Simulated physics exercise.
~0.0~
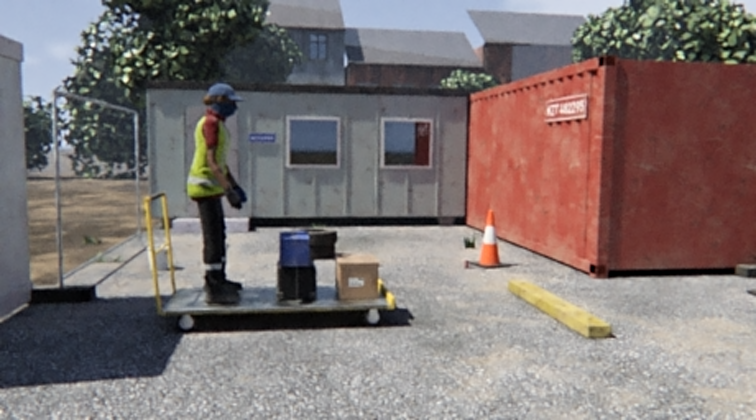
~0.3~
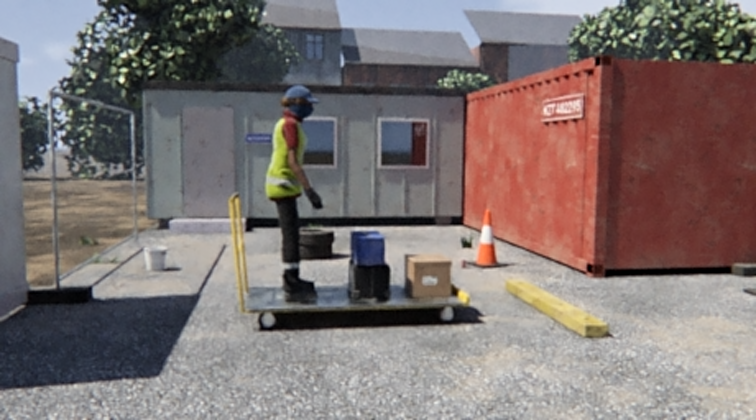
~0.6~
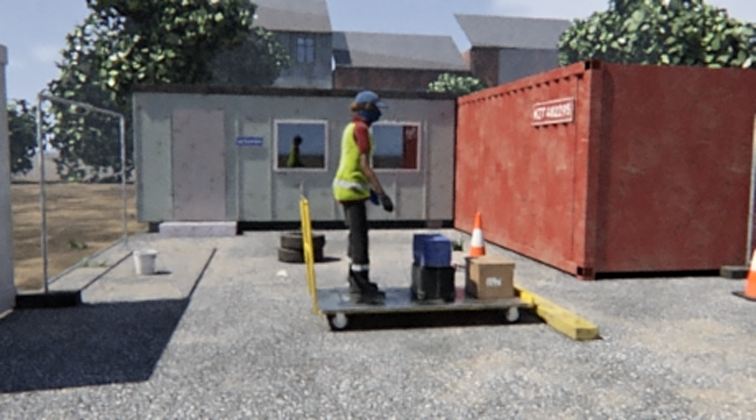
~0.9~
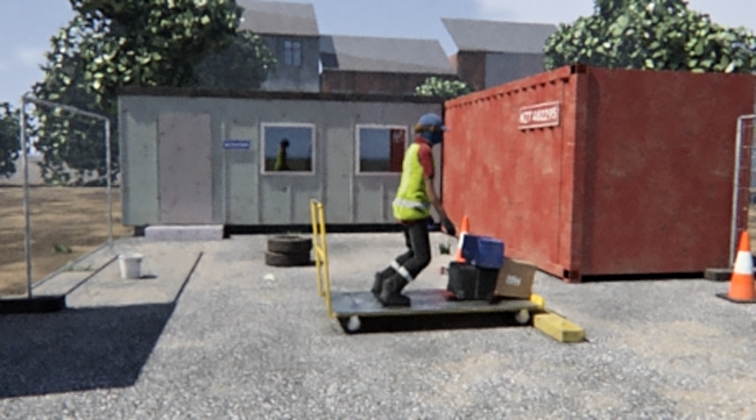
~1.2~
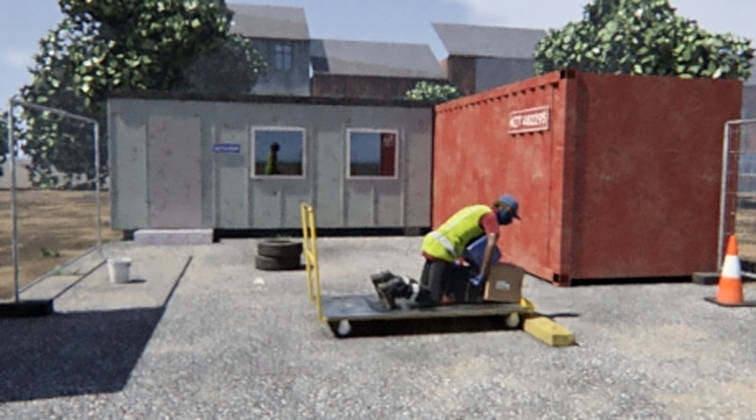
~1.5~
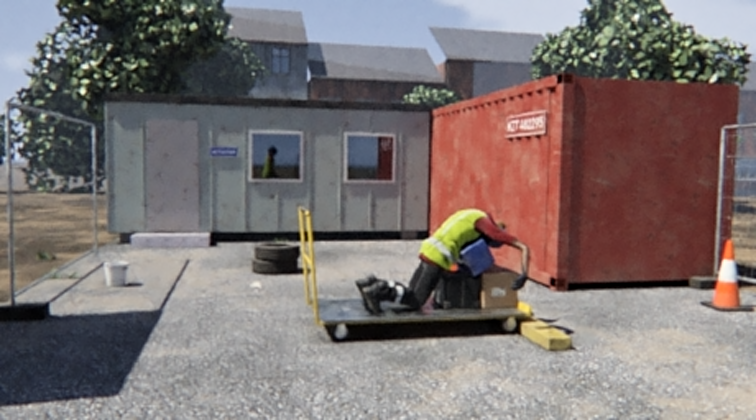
A trolley rolls right into a yellow beam, and its standing rider topples over the boxes.
